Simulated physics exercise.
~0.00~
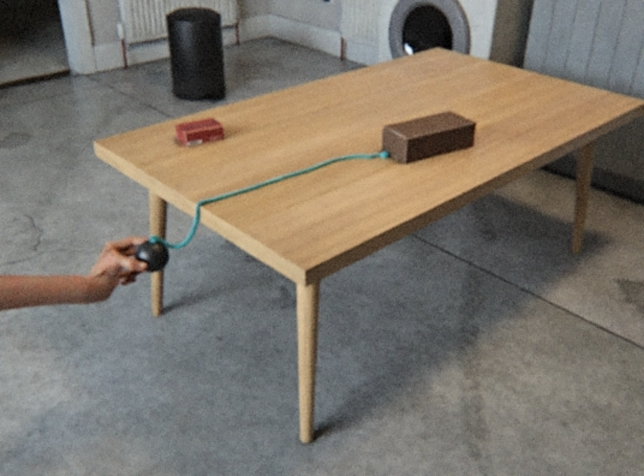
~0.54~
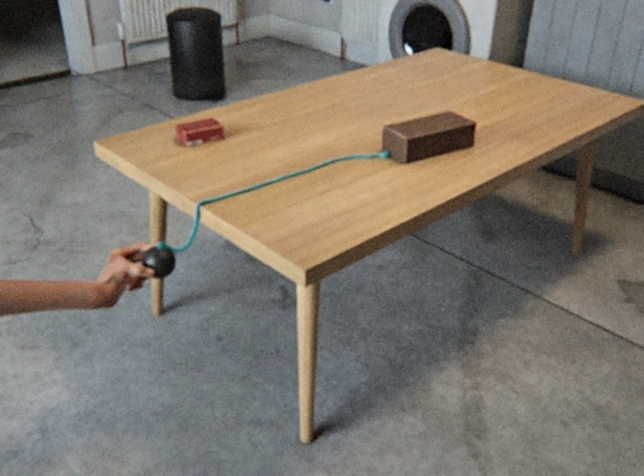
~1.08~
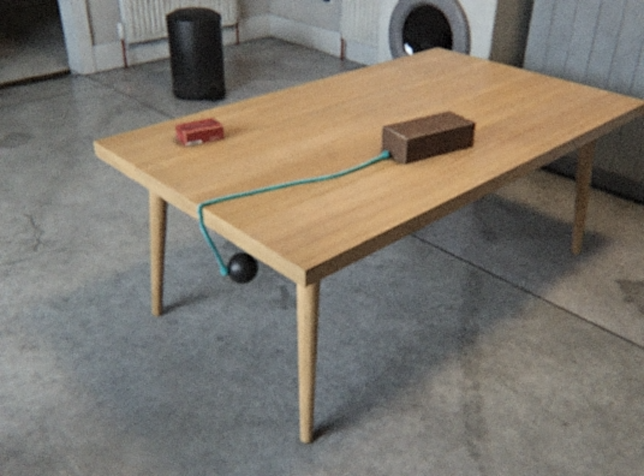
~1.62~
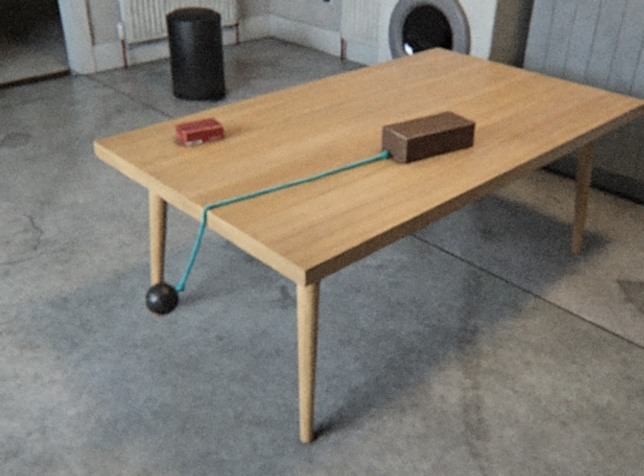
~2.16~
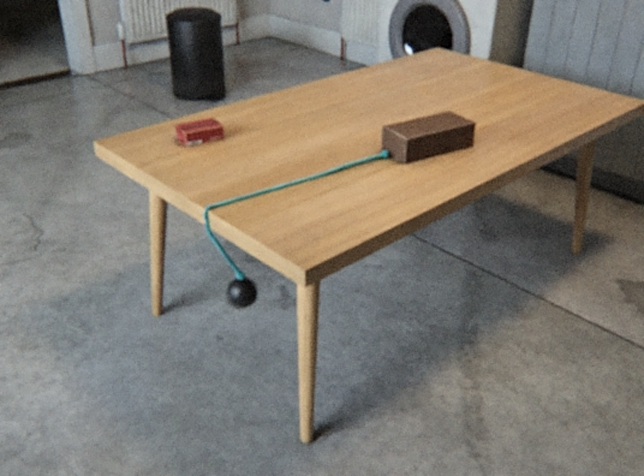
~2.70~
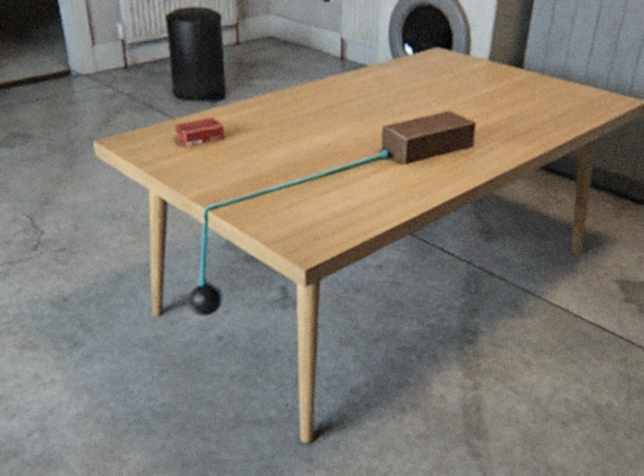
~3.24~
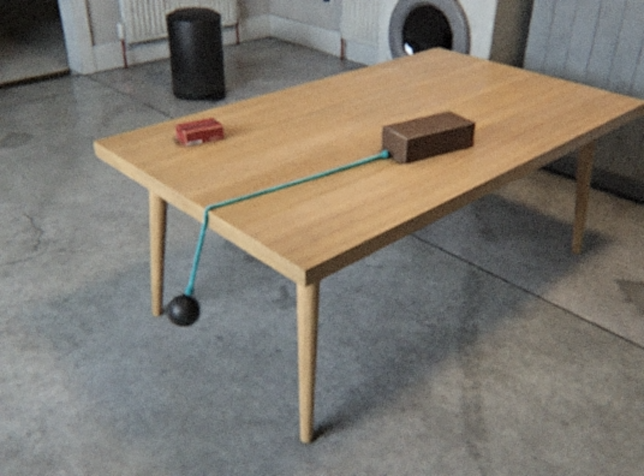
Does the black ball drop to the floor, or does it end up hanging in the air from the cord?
The black ball ends up hanging in the air from the cord, above the floor. The red box stays where it stands on the table.
